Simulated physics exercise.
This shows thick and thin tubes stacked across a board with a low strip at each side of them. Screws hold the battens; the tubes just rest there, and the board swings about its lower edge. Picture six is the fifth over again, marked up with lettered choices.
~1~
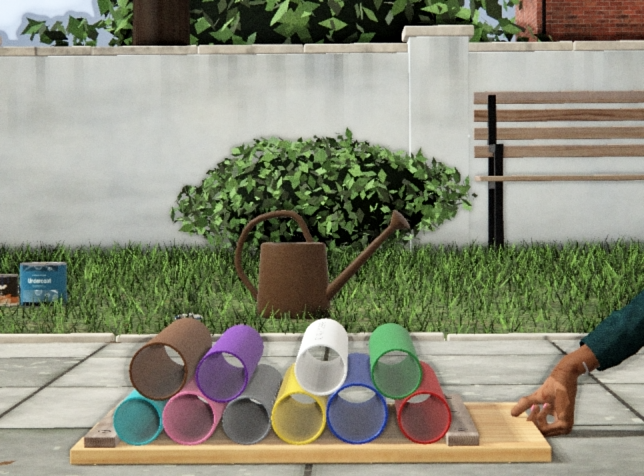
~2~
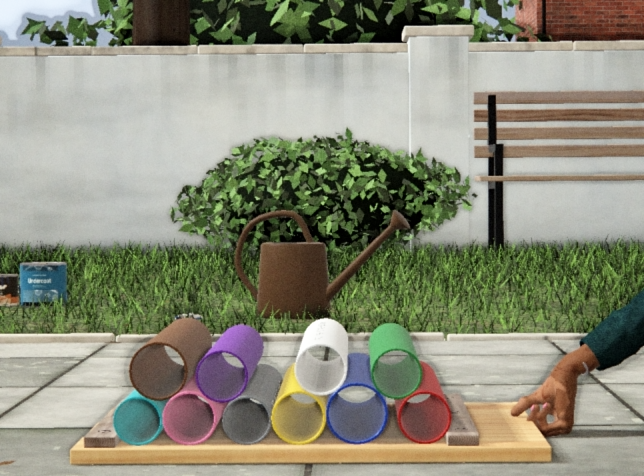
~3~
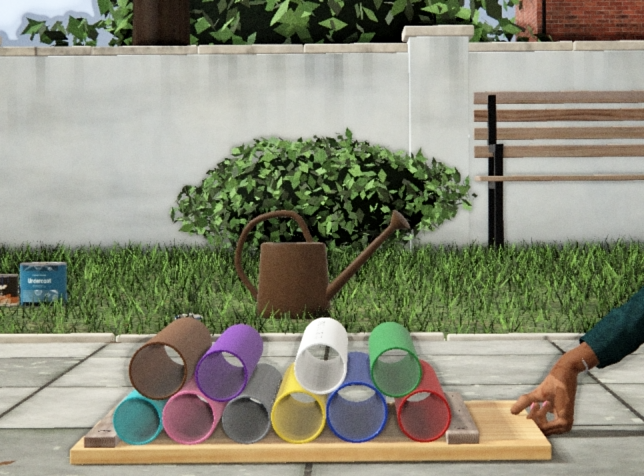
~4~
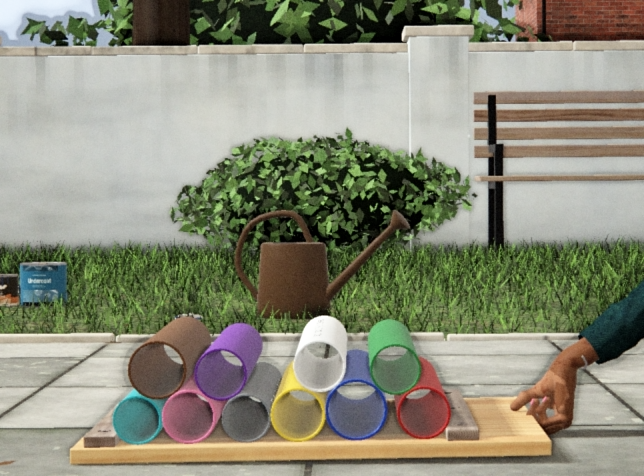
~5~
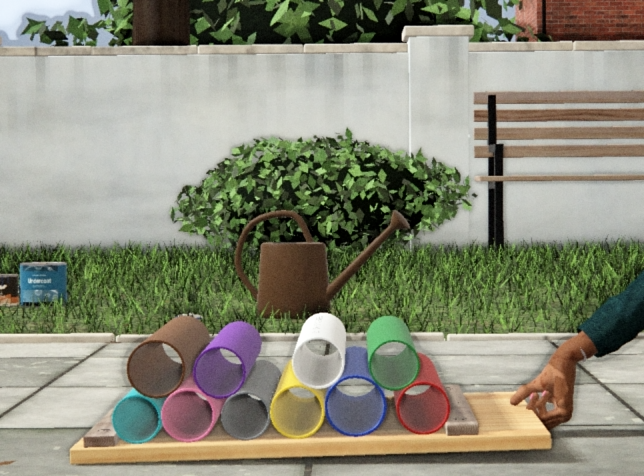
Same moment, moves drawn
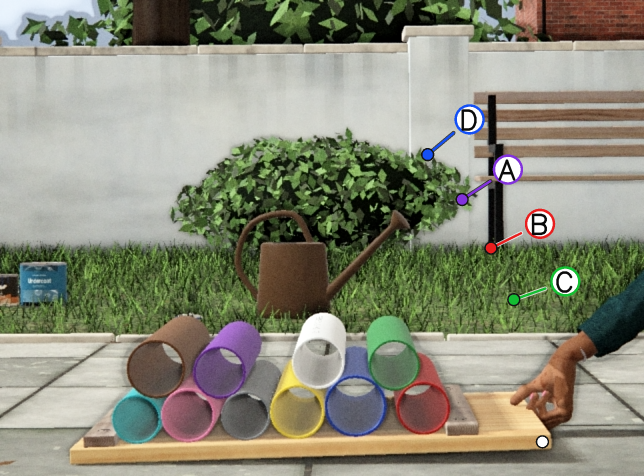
A wooden board carrying two rows of colourful tubes lies level on the paving, a hand at its right end. The hand then raises that end very slightly, giving the board a faint slope down to the left, and the tubes tilt with it, keeping their places in the stack.
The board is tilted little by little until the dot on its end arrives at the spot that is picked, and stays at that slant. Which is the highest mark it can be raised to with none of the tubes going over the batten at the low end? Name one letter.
The answer is mark C.
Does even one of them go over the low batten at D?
Yes.
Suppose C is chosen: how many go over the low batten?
With C, none.
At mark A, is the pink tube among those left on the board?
No.
On the marked copy, A at (462, 200); B at (491, 248); C at (514, 299); D at (428, 155); the white dot at (542, 442).
Following C. Soon after the start, board at 14°.
Later, board at 19°.
In the end, board at 19°, none over the low batten.
As for the rest, A ten over the low batten; B three over the low batten (purple, white, brown); D ten over the low batten.
